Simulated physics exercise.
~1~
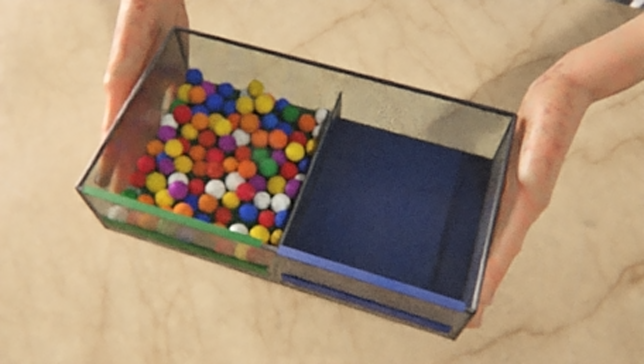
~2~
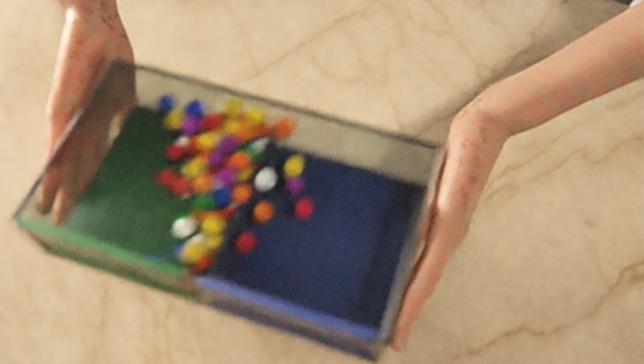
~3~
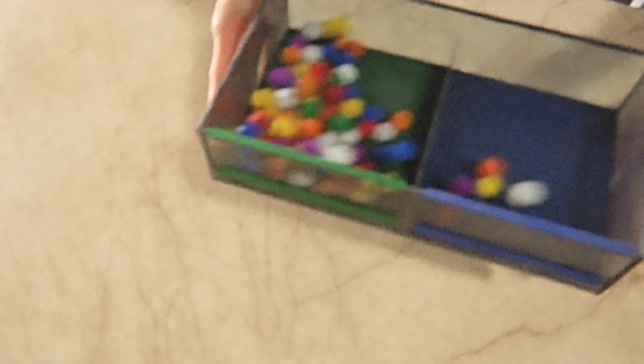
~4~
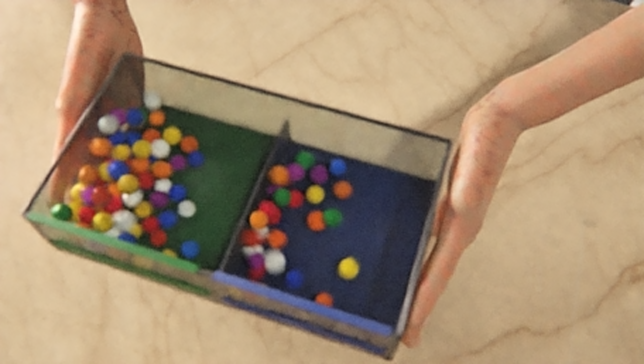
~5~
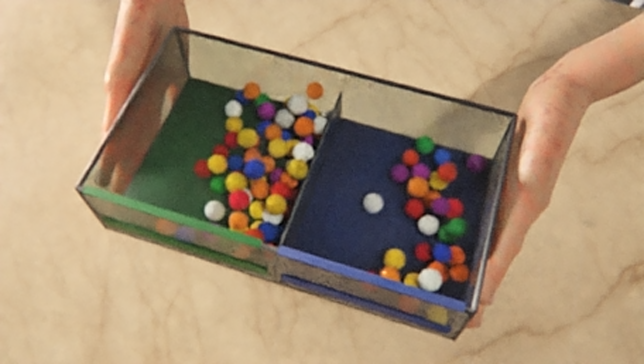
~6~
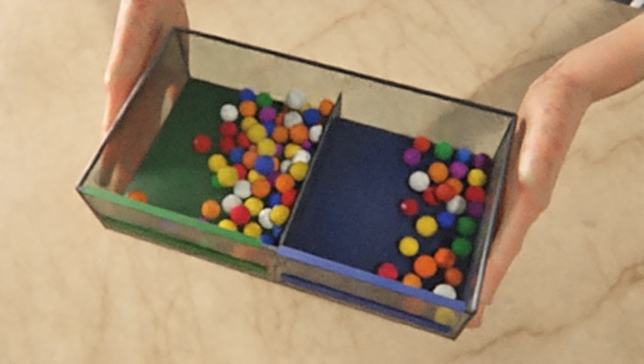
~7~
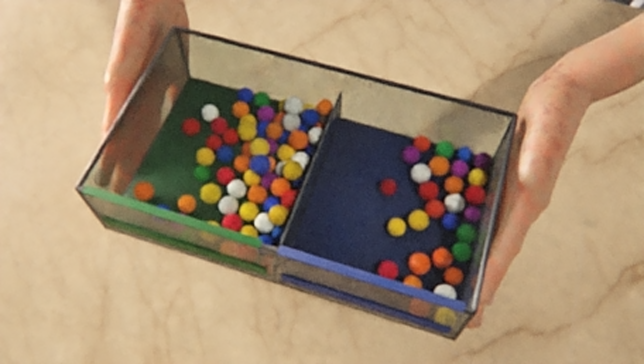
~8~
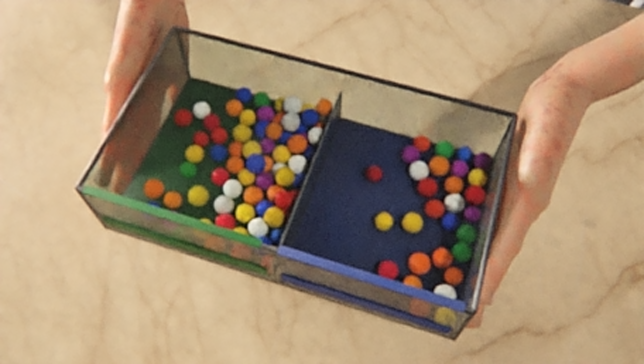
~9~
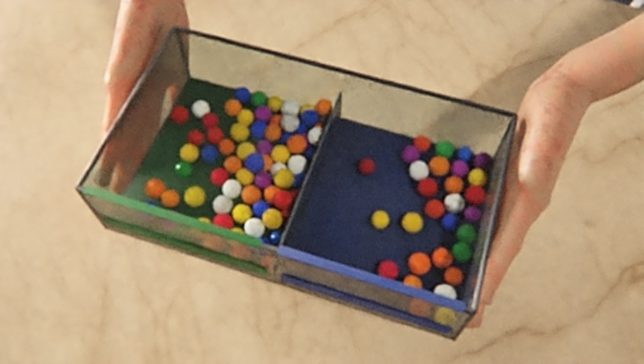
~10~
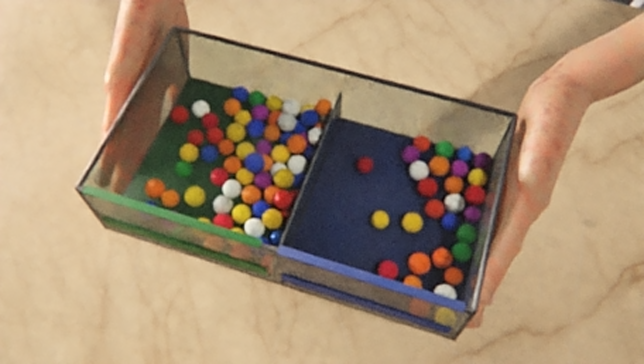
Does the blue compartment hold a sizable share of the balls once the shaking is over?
Yes, a sizable group of balls rests in the blue compartment at the end, though the green compartment still holds more of them.
